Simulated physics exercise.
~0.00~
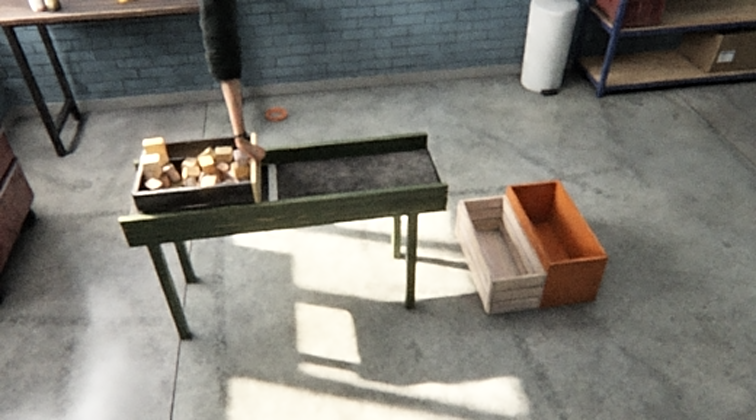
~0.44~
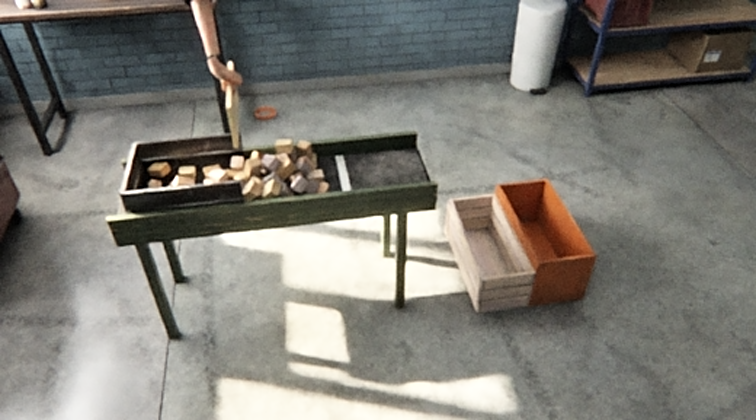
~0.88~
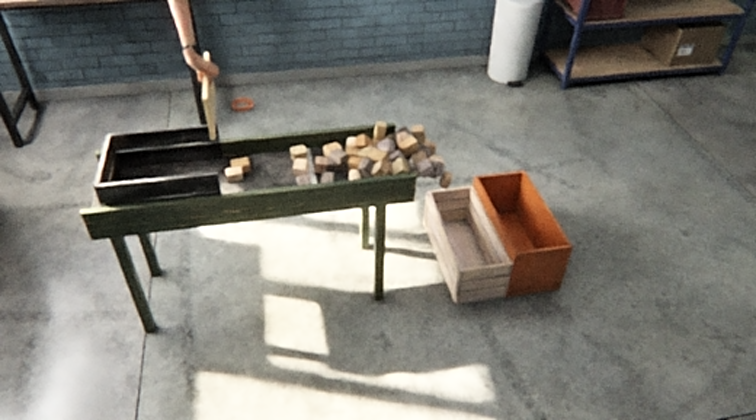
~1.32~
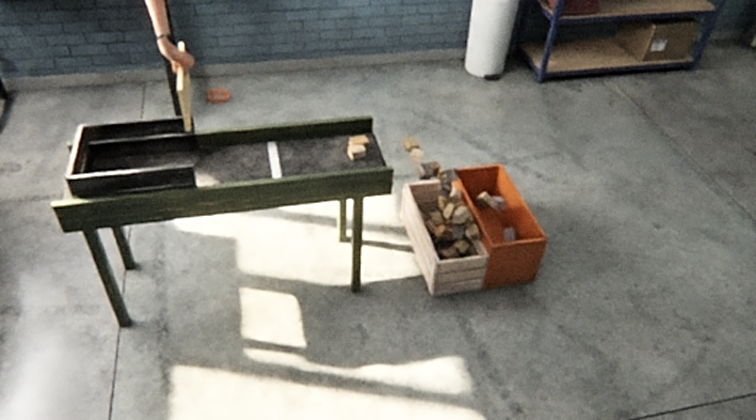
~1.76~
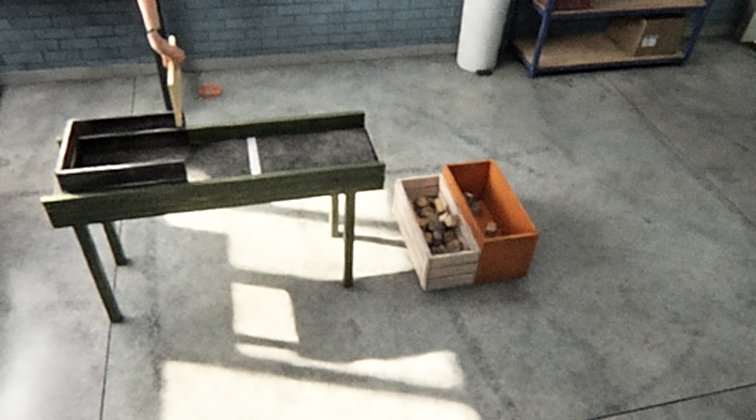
To begin with, a heap of small wooden blocks sits in a dark pen at the left of a green-framed conveyor, while a hand holds the gate at the pen's side. The hand lifts the gate, and the loose blocks ride right along the dark belt, past the raised gate. They spread out as they travel, then begin tumbling off the right end. Most drop into the pale wooden box, while a few land in the orange tote beside it. Finally, the belt is empty, with most blocks in the wooden box and only a few in the tote.
